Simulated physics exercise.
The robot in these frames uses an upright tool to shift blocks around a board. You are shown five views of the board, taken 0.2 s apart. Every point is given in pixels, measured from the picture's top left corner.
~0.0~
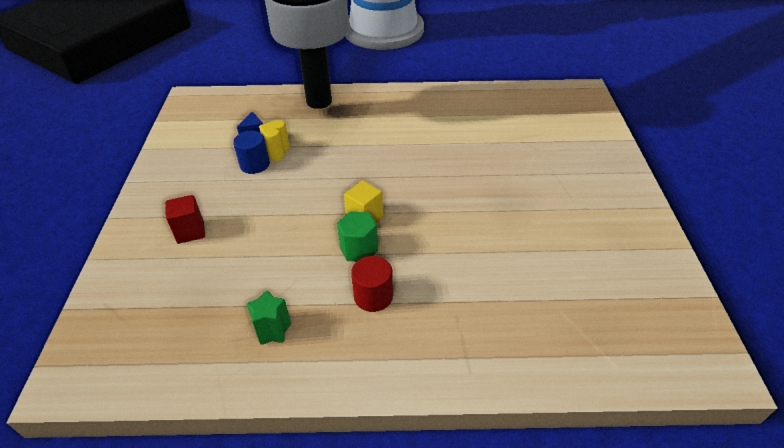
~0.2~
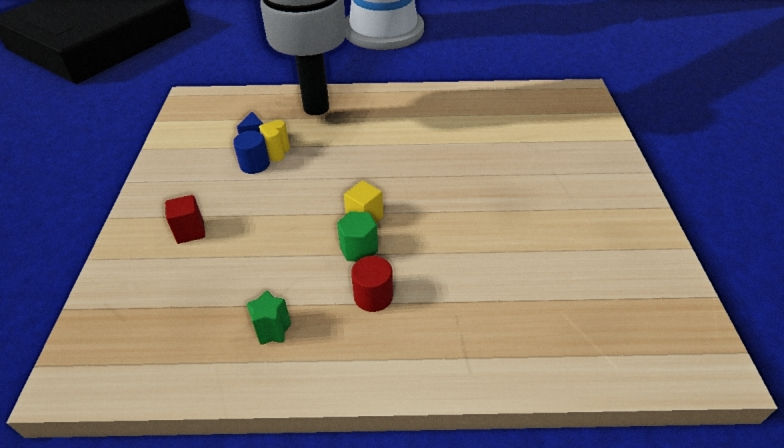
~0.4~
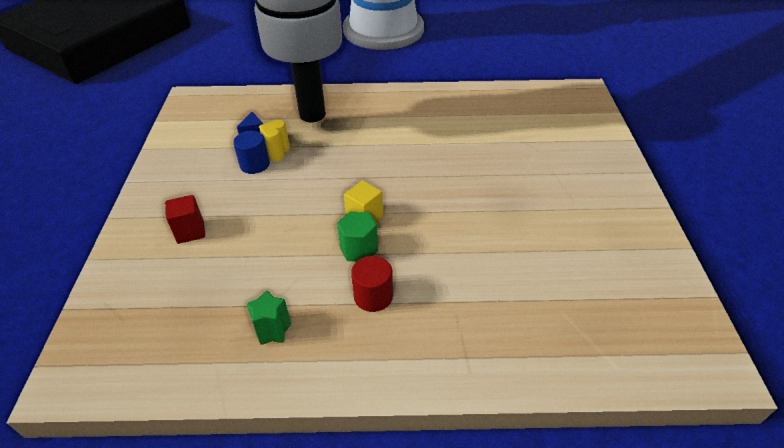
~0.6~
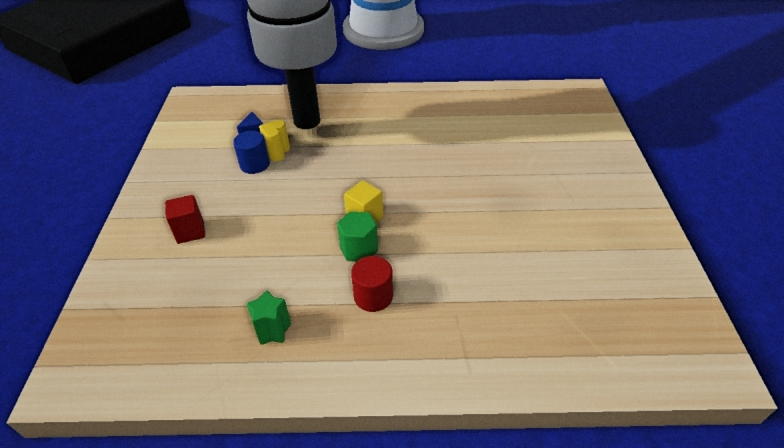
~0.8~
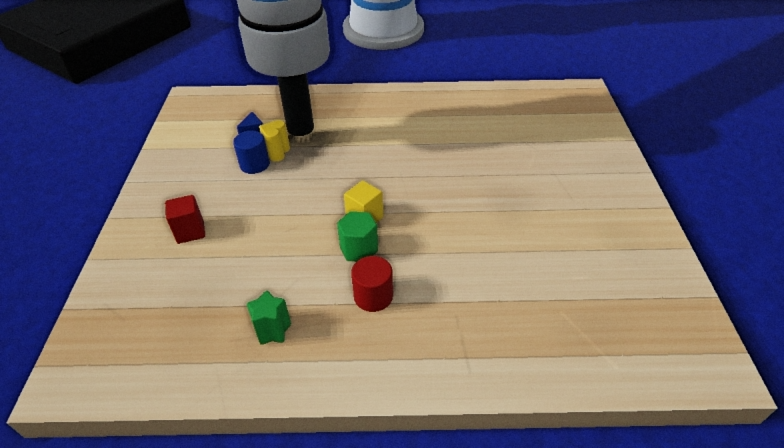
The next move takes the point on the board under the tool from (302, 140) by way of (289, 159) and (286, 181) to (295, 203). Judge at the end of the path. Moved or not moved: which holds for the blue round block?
If the tool follows that path, the blue round block ends up shifted.
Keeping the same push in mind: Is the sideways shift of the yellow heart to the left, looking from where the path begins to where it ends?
My answer is no.
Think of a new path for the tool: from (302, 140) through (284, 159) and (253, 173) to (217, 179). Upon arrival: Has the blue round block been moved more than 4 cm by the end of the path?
Going by the path, yes.
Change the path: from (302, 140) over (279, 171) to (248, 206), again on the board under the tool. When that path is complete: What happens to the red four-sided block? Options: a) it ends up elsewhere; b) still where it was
I'll go with b - still where it was.
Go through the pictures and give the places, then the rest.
The first picture shows lower end of the tool at (319, 102), tops of blocks, blue round block at (248, 139), blue three-sided block at (250, 120), yellow heart at (272, 127).
The second picture shows tool at (317, 109), blocks as before.
The third picture shows tool at (313, 115), blocks as before.
The fourth picture shows tool at (307, 122), blocks as before.
The fifth picture shows tool at (301, 129), blue round block at (248, 139), blue three-sided block at (250, 120), yellow heart at (272, 127).
On the path given first. One third of the way, tool at (286, 148); blue round block at (239, 143); yellow heart at (261, 131).
Two thirds of the way, tool at (284, 171); blue round block at (238, 144); yellow heart at (261, 132).
At the end, tool at (293, 192); blue round block at (238, 144); blue three-sided block not moved; yellow heart at (261, 132).
